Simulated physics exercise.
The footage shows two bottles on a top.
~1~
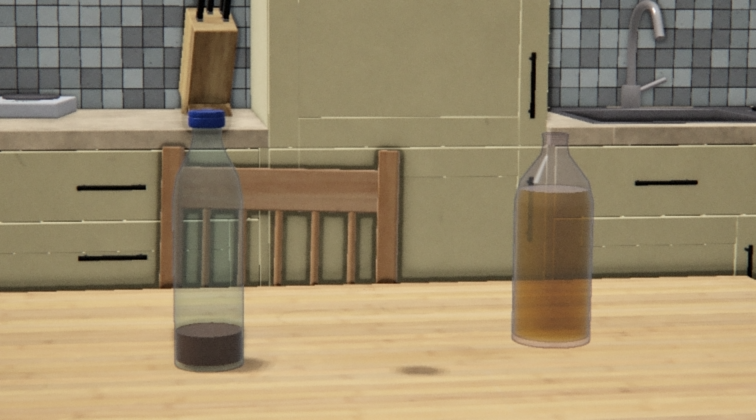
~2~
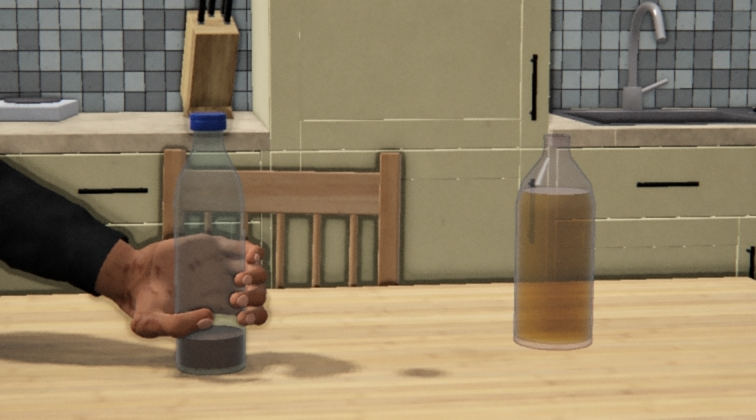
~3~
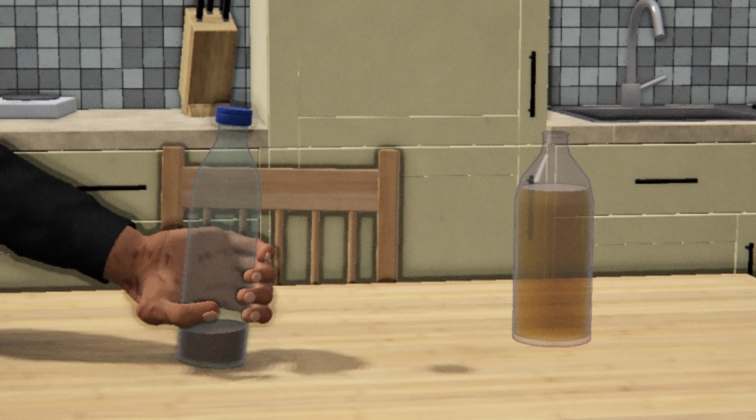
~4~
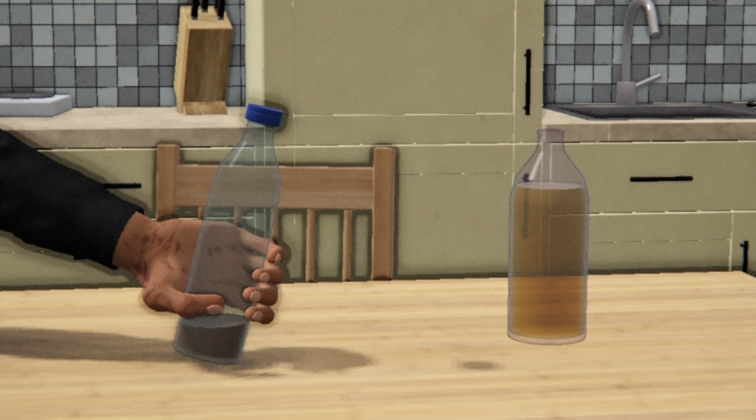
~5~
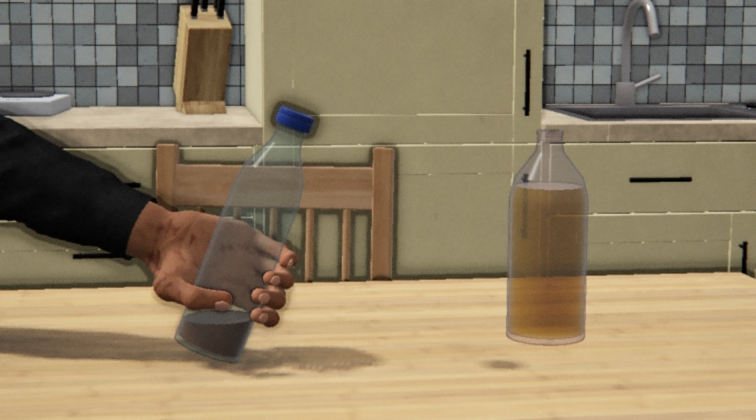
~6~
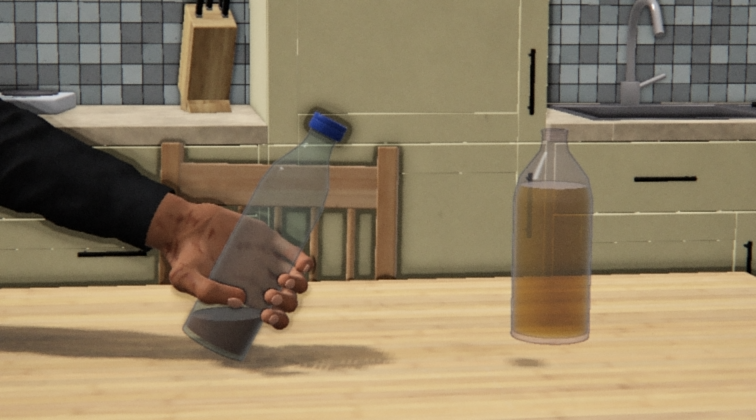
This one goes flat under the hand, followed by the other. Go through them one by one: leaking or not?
Left - not leaking, right - leaking.
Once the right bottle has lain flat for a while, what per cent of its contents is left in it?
About 40 percent.
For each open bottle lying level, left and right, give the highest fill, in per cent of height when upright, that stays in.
Fill limits, first then second: 24 % and 28 %.
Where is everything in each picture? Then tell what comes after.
The first frame shows both stand upright; left bottle (208, 238) nearly empty, capped; right bottle (553, 235) about three quarters full, open.
The second frame shows a hand takes the left bottle; left bottle nearly empty, surface at (211, 334); right bottle about three quarters full, surface at (556, 191).
In the third frame, the left bottle leans; left bottle (222, 234) nearly empty; right bottle (553, 233) about three quarters full.
In the fourth frame, the left bottle leans; left bottle nearly empty, surface at (214, 322); right bottle about three quarters full, surface at (549, 186).
In the fifth frame, the left bottle leans; left bottle (252, 230) tipped 20°; right bottle (548, 232) about three quarters full.
In the sixth frame, the left bottle leans; left bottle (272, 232) tipped 30°, capped; right bottle about three quarters full, surface at (553, 186), open.
Next, the left bottle is nearly down; left bottle, dry at the neck.
After that, the left bottle lies flat; left bottle, dry at the neck.
Finally, both lie flat; left bottle, dry at the neck; right bottle, some has come out.
